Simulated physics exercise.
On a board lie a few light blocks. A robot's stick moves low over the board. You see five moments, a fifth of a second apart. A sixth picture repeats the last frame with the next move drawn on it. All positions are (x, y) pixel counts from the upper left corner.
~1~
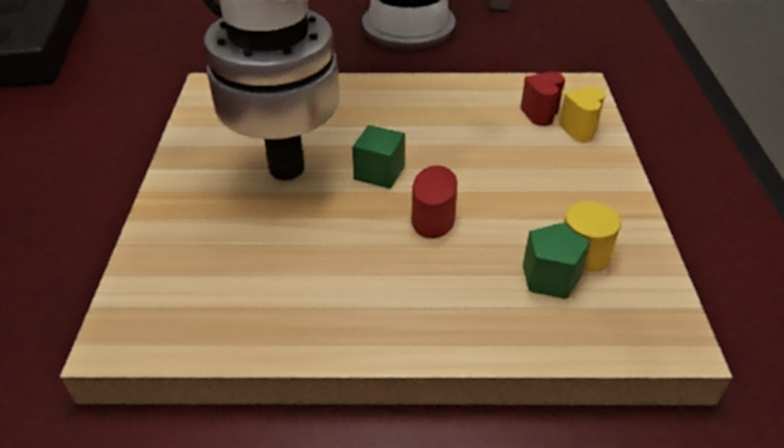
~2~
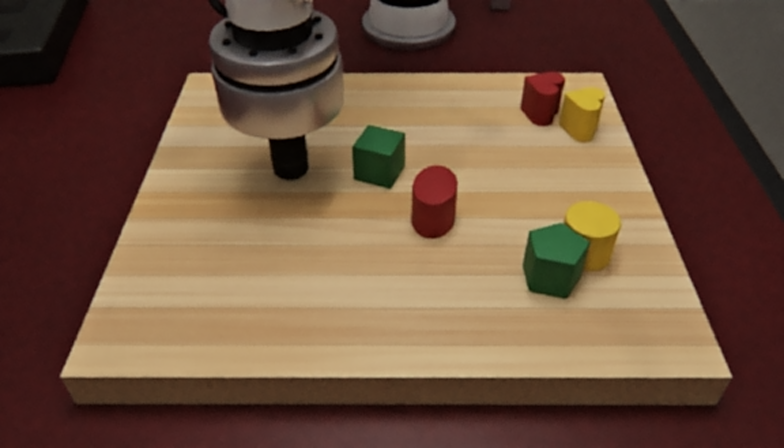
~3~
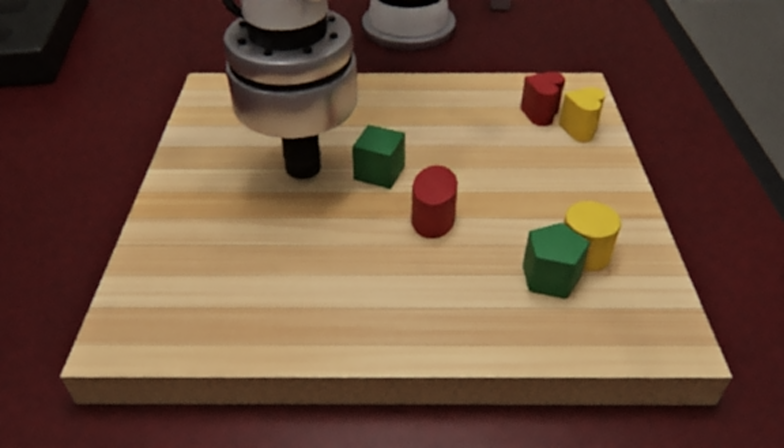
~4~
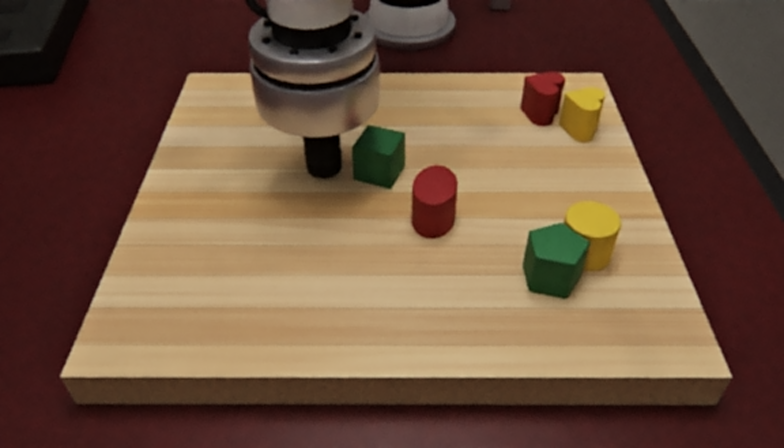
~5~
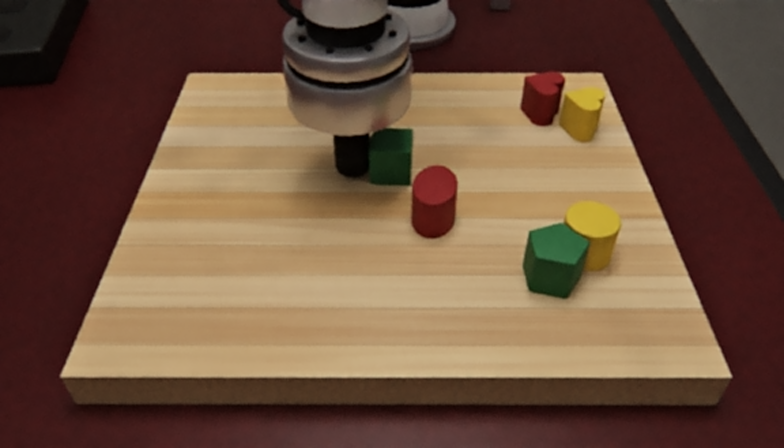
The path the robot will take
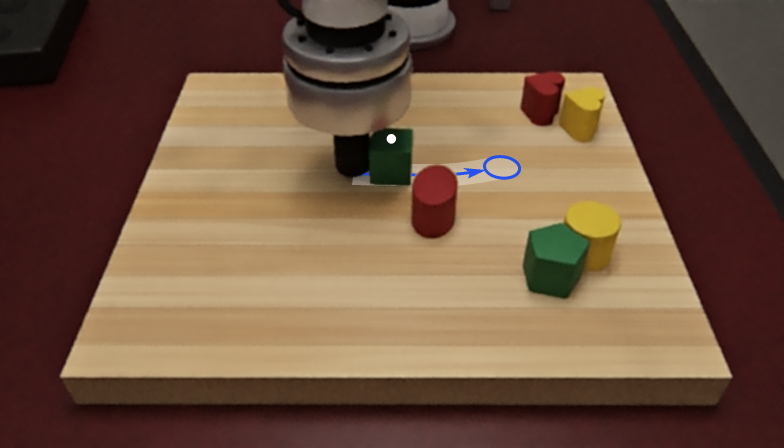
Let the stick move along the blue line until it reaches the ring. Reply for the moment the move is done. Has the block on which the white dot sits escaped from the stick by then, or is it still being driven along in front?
Once the path is finished, the block on which the white dot sits still sits ahead of the stick.
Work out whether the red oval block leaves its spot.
It stays.
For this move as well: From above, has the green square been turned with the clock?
No, that is not how it ends up.
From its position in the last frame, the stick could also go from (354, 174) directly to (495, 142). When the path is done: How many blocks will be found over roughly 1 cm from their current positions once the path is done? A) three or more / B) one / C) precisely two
(B)
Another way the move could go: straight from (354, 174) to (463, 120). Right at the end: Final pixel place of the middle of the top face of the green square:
The spot you're after is about (425, 136) in the image.
Path on the board, from (354, 174) through (404, 175) and (454, 174) to (502, 167); the dot is on the green square.
On the path given first. One third of the way, stick at (405, 168); green square at (443, 136), turned 20° anticlockwise.
Two thirds of the way, stick at (456, 168); green square at (493, 131), turned 40° anticlockwise.
At the end, stick at (503, 161); green square at (539, 123), turned 40° anticlockwise; red oval block in place.
